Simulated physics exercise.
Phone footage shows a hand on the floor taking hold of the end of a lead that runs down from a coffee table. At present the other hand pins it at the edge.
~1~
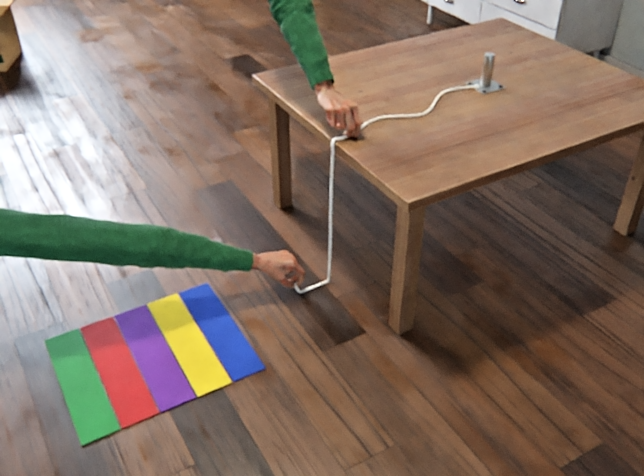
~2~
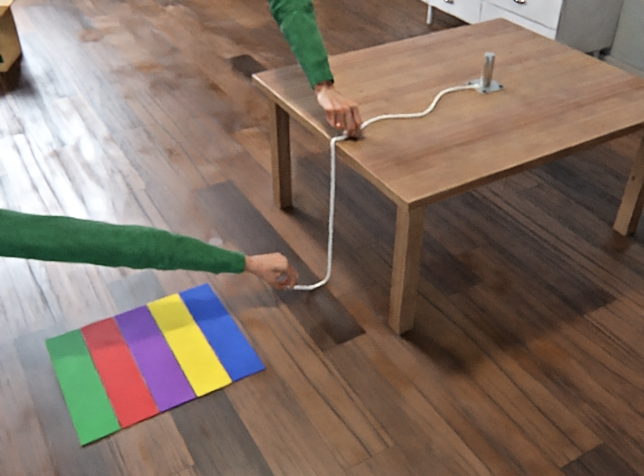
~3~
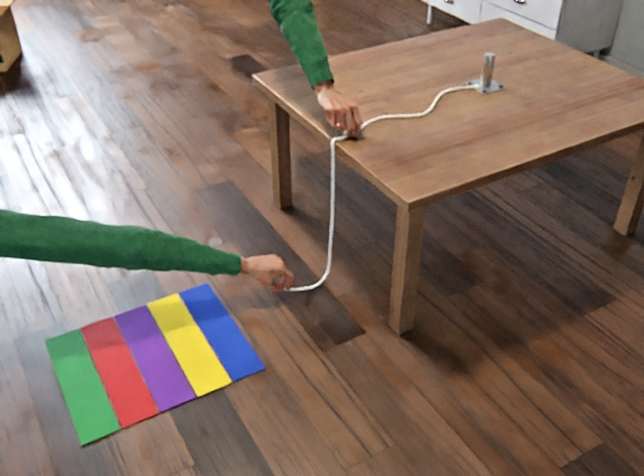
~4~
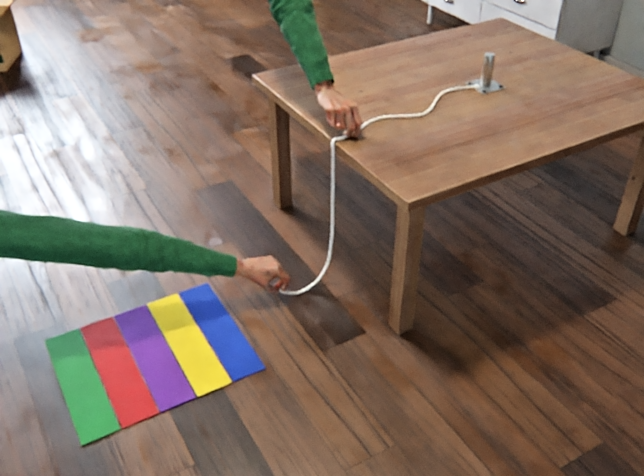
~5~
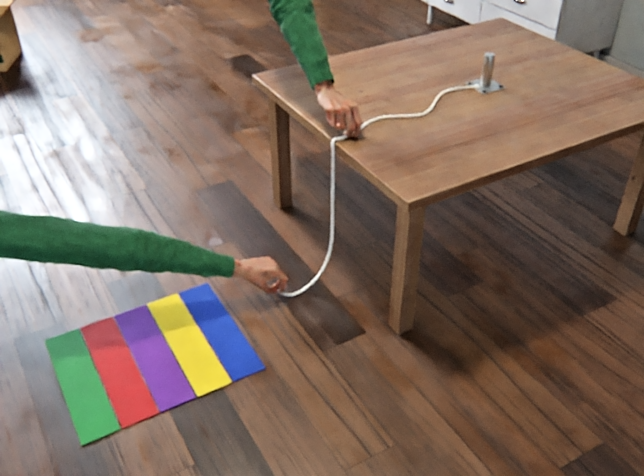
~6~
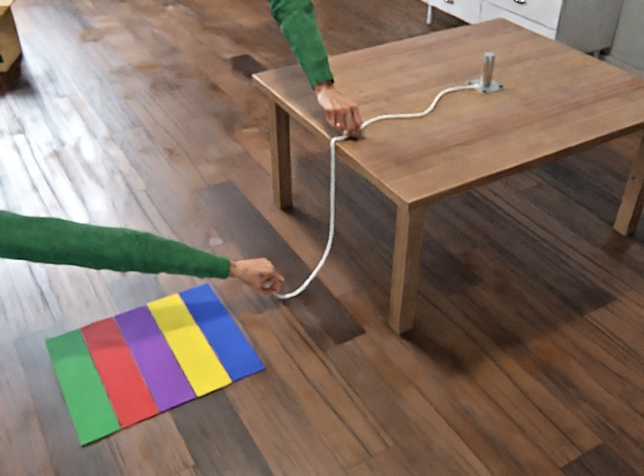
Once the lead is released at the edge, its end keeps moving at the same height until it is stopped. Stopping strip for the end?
Yellow.
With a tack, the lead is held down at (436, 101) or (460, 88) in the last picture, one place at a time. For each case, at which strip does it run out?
First try yellow, second try yellow.
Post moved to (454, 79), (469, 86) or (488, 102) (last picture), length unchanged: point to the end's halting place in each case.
Try by try: (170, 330), (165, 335) and (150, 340).
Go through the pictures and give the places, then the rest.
The first frame shows end (295, 284); blue (239, 357); yellow (205, 371); purple (169, 386); red (132, 401); green (93, 417).
The second frame shows end (288, 287); lead through (453, 90) (426, 113) (365, 125) (333, 163) (331, 220) (329, 271).
The third frame shows end (284, 288).
The fourth frame shows end (280, 290); lead through (453, 90) (426, 113) (365, 125) (333, 163) (333, 220) (324, 272).
The fifth frame shows end (278, 291).
The sixth frame shows end (274, 292); lead through (453, 90) (426, 113) (365, 125) (333, 163) (332, 220) (316, 273).
Early on, end near (246, 303); short of the strips.
Midway, end near (207, 317); over blue.
At the end of the slack, end near (182, 327); over yellow. It gets as far as the yellow strip.
